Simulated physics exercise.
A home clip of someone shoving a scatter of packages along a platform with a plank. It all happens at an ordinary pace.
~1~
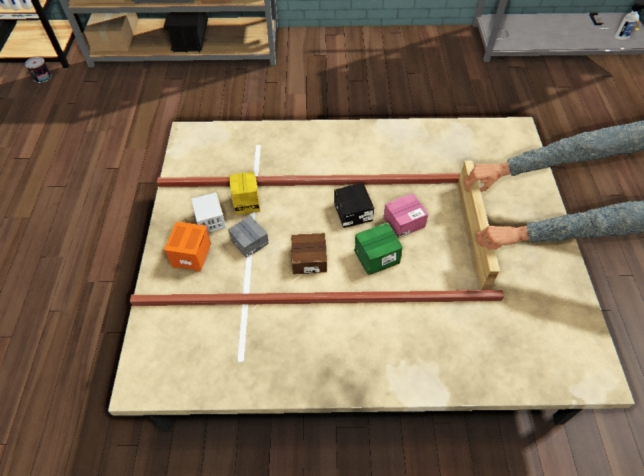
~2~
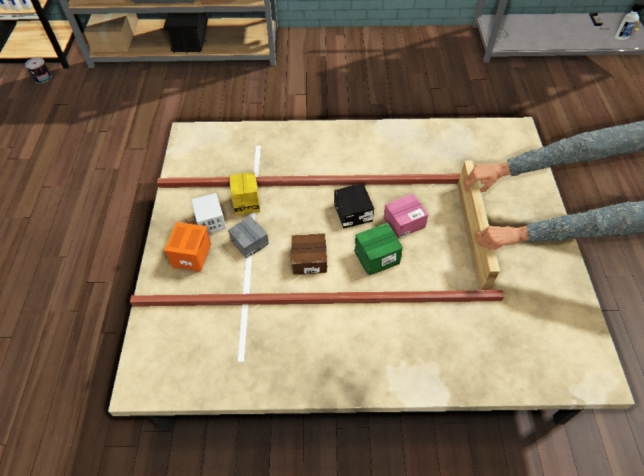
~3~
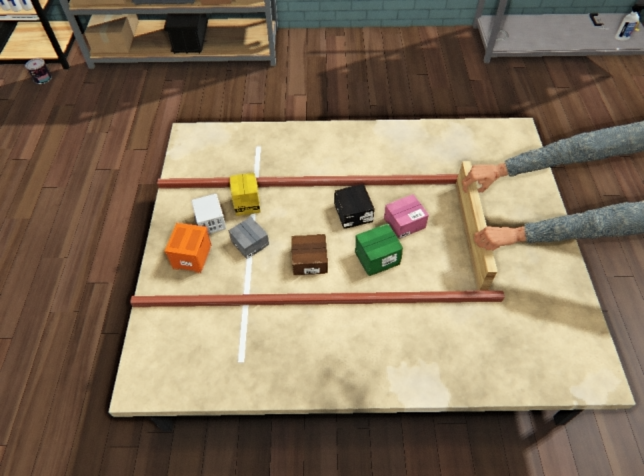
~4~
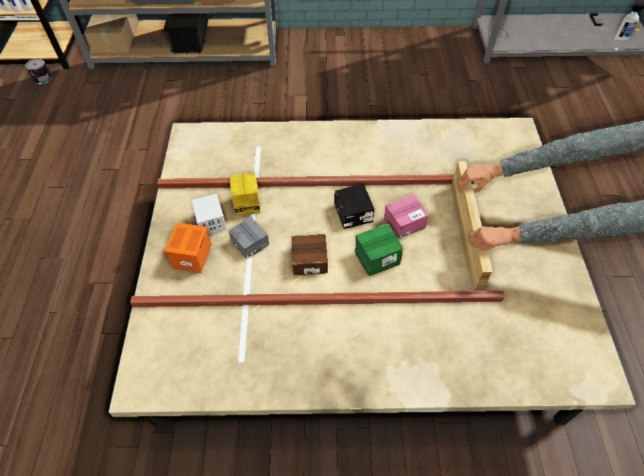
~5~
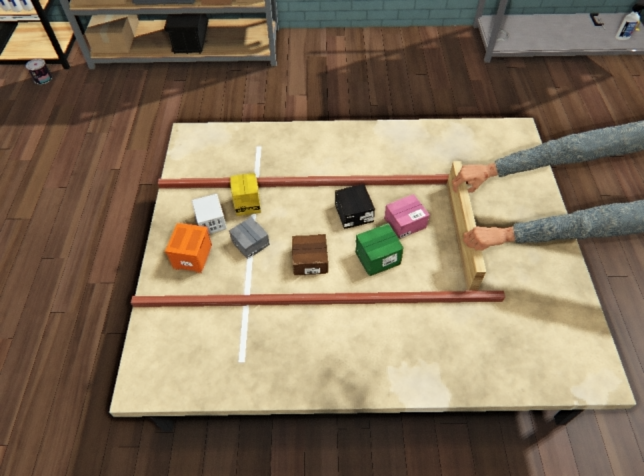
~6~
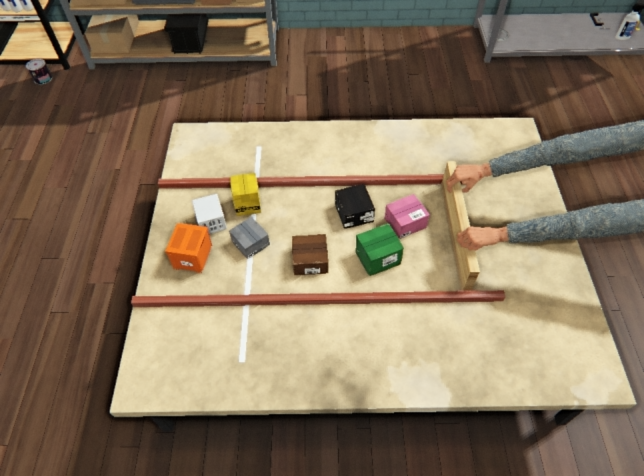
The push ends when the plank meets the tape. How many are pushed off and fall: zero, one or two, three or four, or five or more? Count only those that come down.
In the end the number that fall off is zero.
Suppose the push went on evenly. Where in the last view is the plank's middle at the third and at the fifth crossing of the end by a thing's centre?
Near (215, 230) and (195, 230).
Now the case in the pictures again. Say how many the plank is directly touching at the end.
It touches 2.
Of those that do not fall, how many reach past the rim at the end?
The number is 0.
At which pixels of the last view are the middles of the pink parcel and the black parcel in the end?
About (236, 213), and the other about (206, 203).
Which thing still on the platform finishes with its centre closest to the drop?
The white crate.
Soon after, none off yet; orange tote at rest near (190, 248); white crate at rest near (210, 215); yellow box at rest near (246, 195).
Then, none off yet; orange tote at rest near (190, 248); white crate moved a little near (196, 218); yellow box moved about its own width near (214, 193).
At rest, the number that fall off is zero.
